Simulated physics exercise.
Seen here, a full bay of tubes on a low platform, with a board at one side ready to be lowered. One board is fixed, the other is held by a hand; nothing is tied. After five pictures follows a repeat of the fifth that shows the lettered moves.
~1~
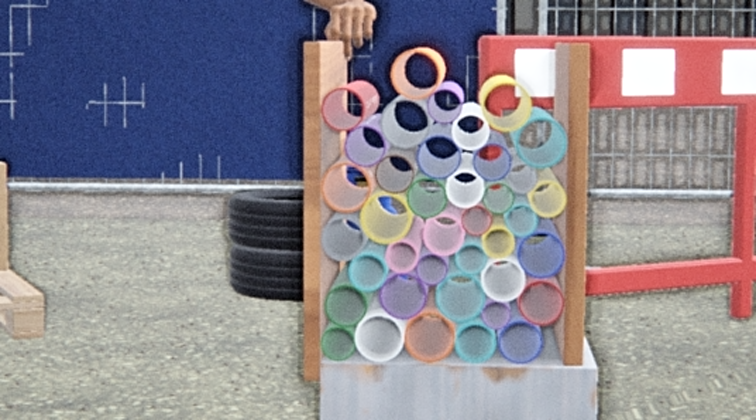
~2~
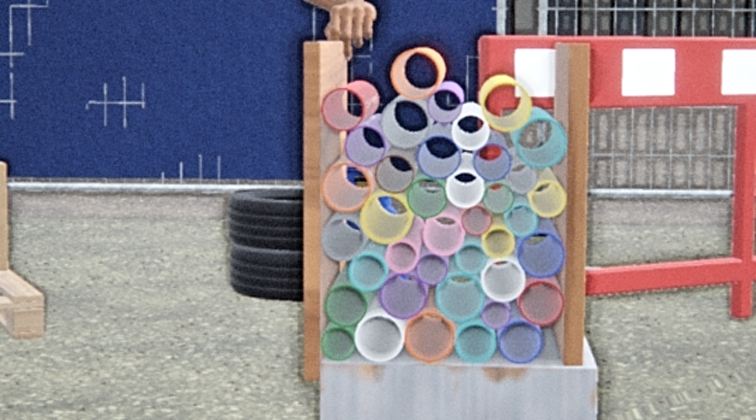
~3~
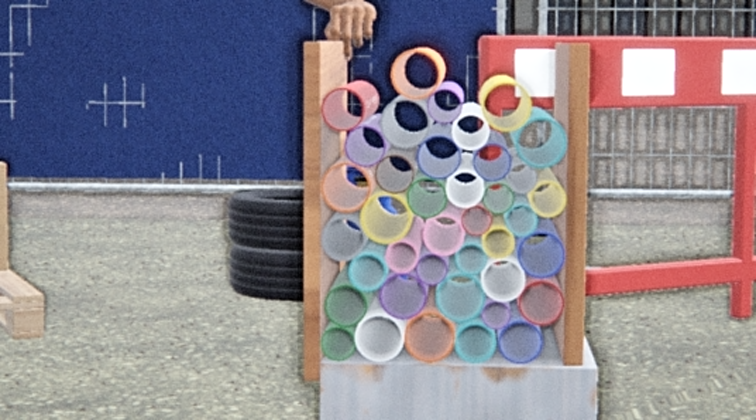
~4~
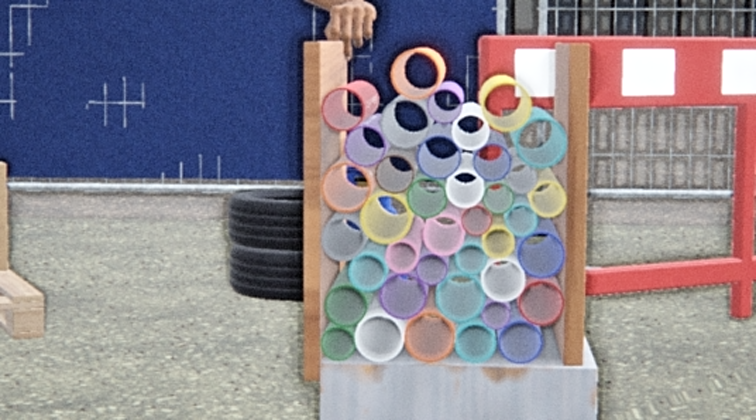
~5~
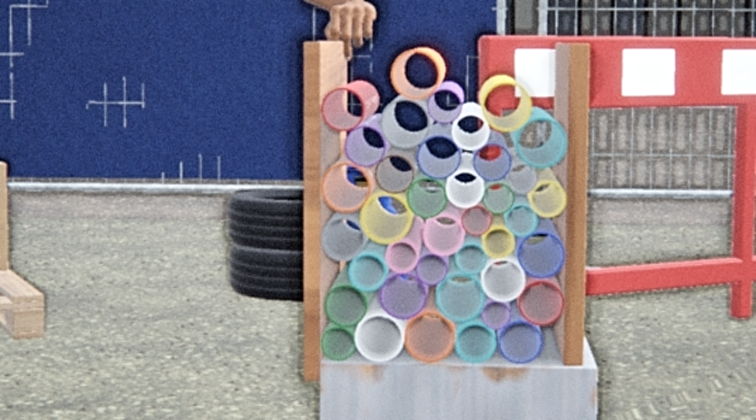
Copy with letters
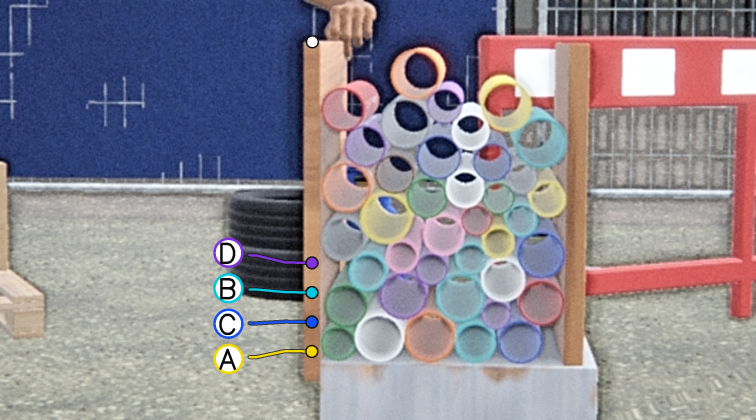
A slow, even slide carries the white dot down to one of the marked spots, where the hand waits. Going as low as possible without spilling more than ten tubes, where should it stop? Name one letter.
The answer is mark D.
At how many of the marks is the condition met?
One of them.
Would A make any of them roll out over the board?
Yes.
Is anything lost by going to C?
Yes.
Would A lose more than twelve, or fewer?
It loses more than twelve.
On the marked copy, A at (312, 352); B at (312, 293); C at (312, 322); D at (312, 263); the white dot at (313, 42).
Following D. Soon after the start, top of the board (321, 134).
Later, top of the board (321, 234).
In the end, top of the board (321, 262), about seven out over the board.
As for the rest, A more than ten out over the board; B more than ten out over the board; C more than ten out over the board.
